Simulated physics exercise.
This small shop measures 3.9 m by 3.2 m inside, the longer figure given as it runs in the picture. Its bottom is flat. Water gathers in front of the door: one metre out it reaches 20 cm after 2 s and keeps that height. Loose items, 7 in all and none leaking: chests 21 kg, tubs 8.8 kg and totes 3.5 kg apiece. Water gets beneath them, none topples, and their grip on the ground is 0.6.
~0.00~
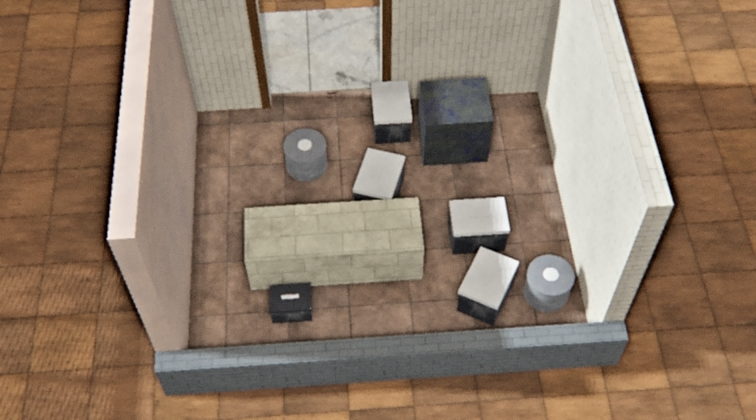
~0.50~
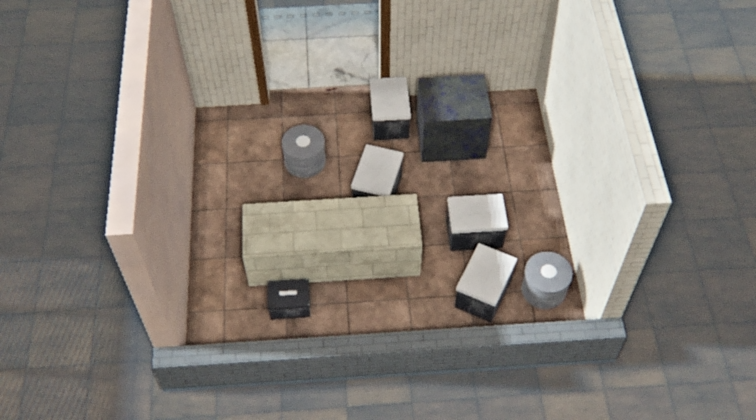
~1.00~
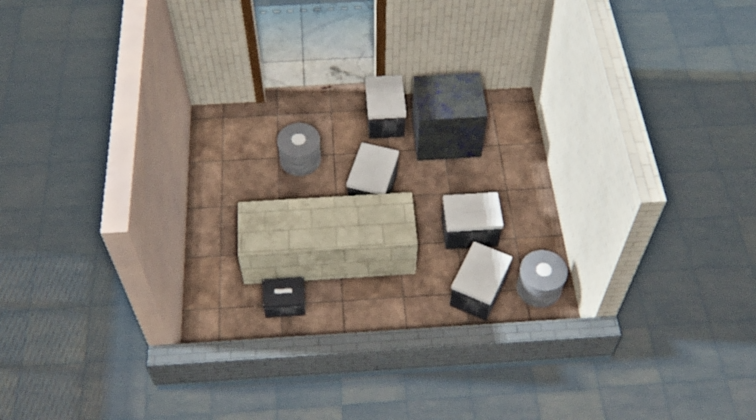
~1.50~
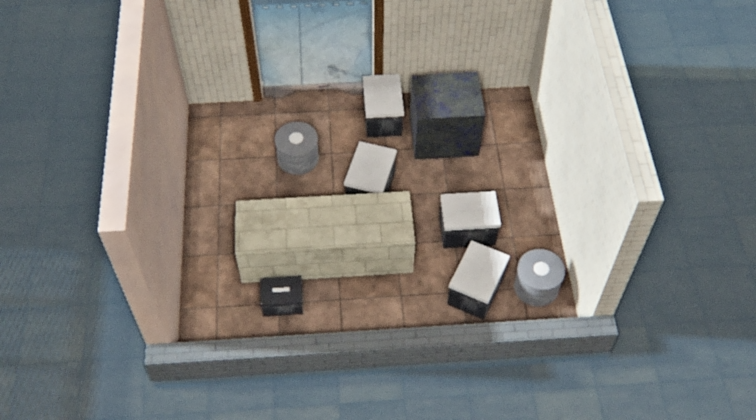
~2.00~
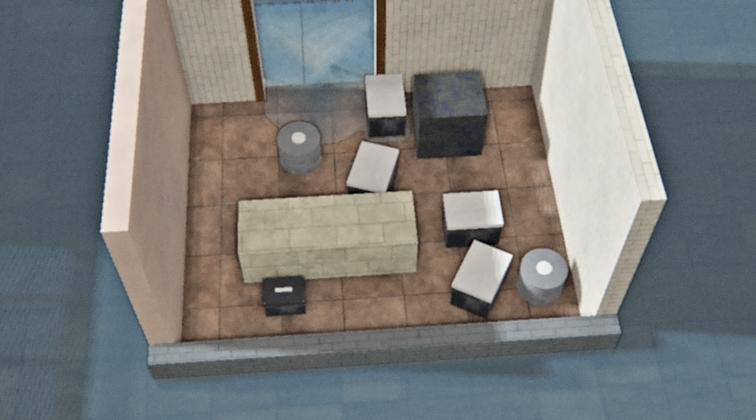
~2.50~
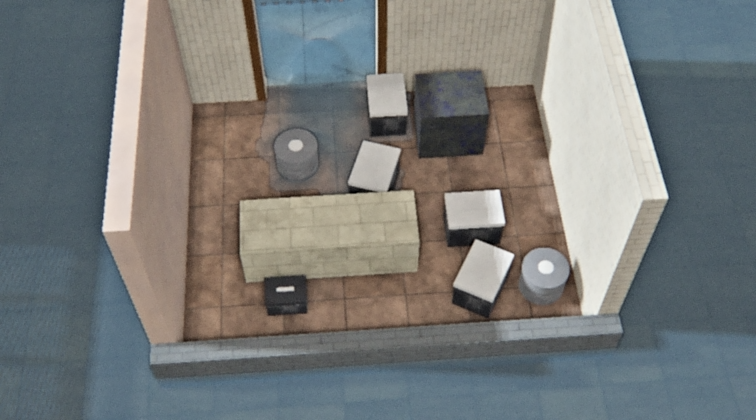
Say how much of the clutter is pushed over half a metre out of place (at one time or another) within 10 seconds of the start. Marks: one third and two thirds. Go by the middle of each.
It is between one and two thirds.
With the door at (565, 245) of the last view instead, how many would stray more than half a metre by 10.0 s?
In that case 6 of them.
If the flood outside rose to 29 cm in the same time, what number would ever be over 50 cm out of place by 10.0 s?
In that case 6 of them.
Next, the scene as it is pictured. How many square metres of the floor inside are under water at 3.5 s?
Roughly 4.5 m2.
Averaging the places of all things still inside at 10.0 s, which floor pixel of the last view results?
Near (471, 241).
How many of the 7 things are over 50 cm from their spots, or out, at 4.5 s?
I count 2.
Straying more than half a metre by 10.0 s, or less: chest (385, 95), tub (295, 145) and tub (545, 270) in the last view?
In turn: Less, past it, under.
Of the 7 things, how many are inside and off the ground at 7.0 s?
At that moment 1.
After 3.5 s 1 of 7 are over 50 cm from their spots; 1 afloat.
After 4.5 s 2 of 7 are over 50 cm from their spots; 1 afloat.
After 7.0 s 2 of 7 are over 50 cm from their spots; 1 afloat.
After 10.0 s 4 of 7 are over 50 cm from their spots, and 4 have been at some point; 7 afloat.
